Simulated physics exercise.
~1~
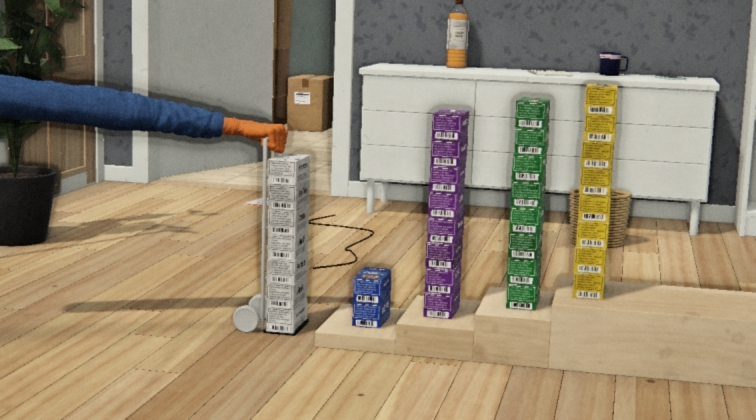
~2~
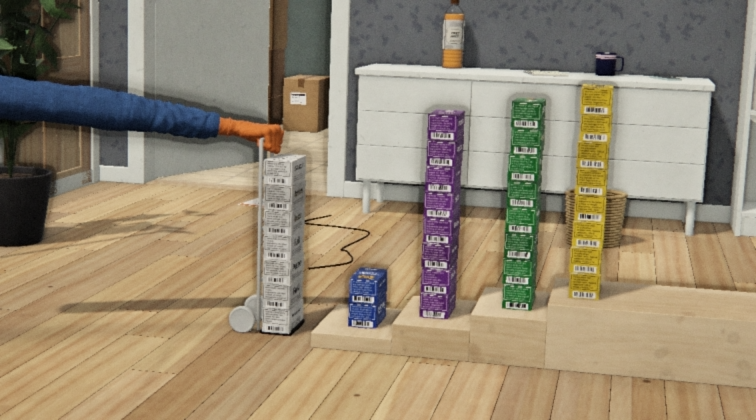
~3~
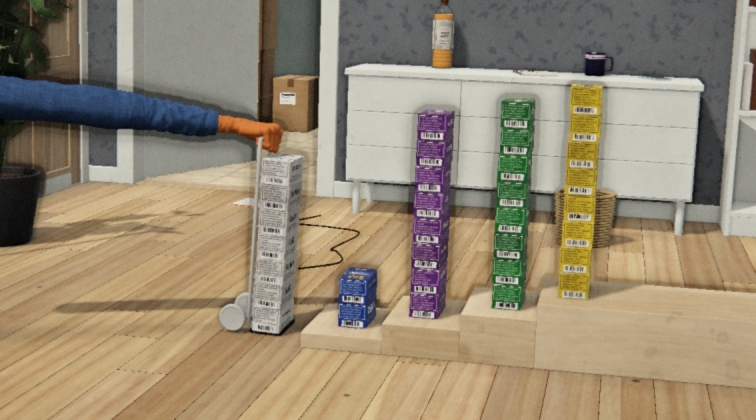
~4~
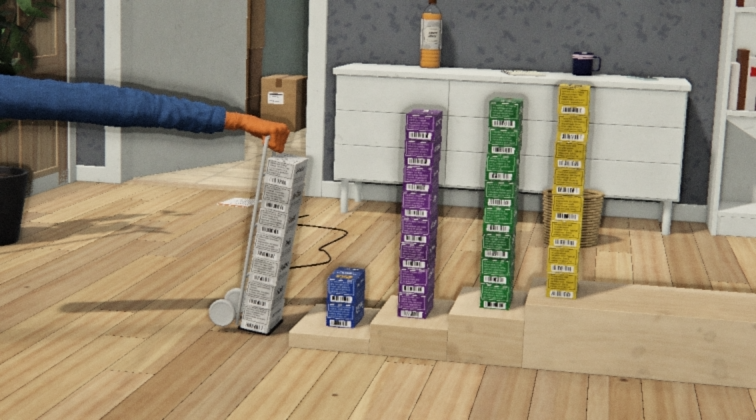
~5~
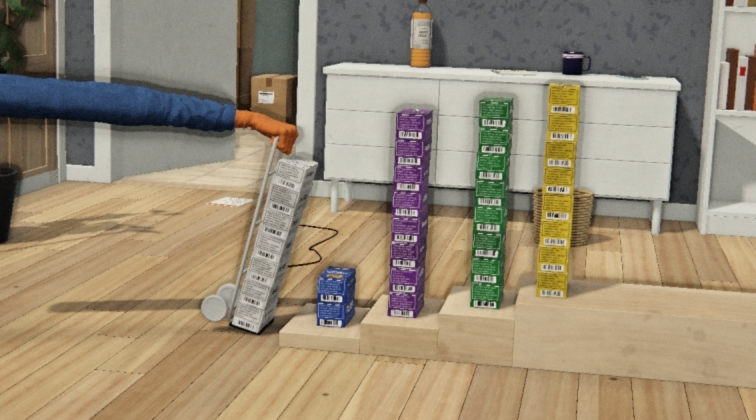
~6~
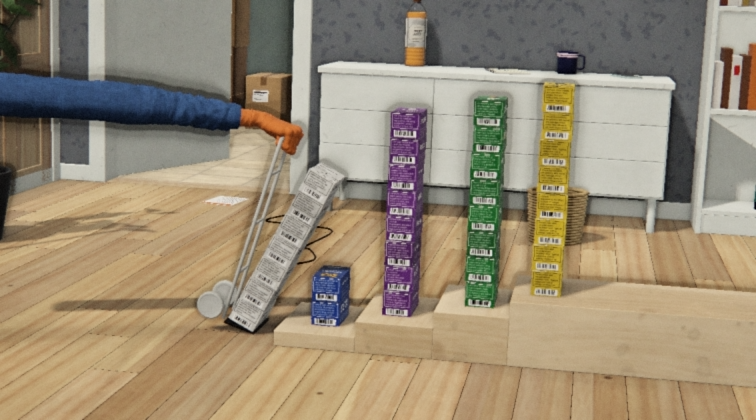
The clip shows an orange-gloved hand gradually tilting a tall pale pile of packets on a small hand truck to the right, toward short blue, then purple, green and yellow columns that stay stacked on rising wooden steps.
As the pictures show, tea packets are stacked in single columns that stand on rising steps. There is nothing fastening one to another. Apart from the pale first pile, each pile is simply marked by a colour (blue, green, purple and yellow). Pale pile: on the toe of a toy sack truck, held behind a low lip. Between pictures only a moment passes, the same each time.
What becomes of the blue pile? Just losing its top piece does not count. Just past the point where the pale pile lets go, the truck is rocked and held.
The pile will escape serious damage.
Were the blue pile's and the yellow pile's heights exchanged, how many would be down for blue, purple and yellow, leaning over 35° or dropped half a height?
Counts by colour: Blue 8; purple 7; yellow 1.
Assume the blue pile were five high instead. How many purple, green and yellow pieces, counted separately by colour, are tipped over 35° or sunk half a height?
By colour, I'd count purple 7, green 8, yellow 8.
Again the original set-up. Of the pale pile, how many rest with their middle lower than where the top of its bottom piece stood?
1 in all.
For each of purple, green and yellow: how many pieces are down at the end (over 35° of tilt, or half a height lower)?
Counting by colour, you get purple at 0, green at 0, and yellow at 0 down by the end.
Soon after the last picture, 7 of the pale pile down; none of the 2 blue packets down (0 of 26 in all colours); top blue packet unmoved.
A little later, 7 of the pale pile down; none of the 2 blue packets down (0 of 26 in all colours); top blue packet shifted a little; top purple packet shifted a little.
At rest, 7 of the pale pile down; none of the 2 blue packets down (0 of 26 in all colours); top blue packet shifted a little; top purple packet shifted a little. As the last picture would show them, middles, top blue packet near (337, 284), top purple packet near (414, 123).
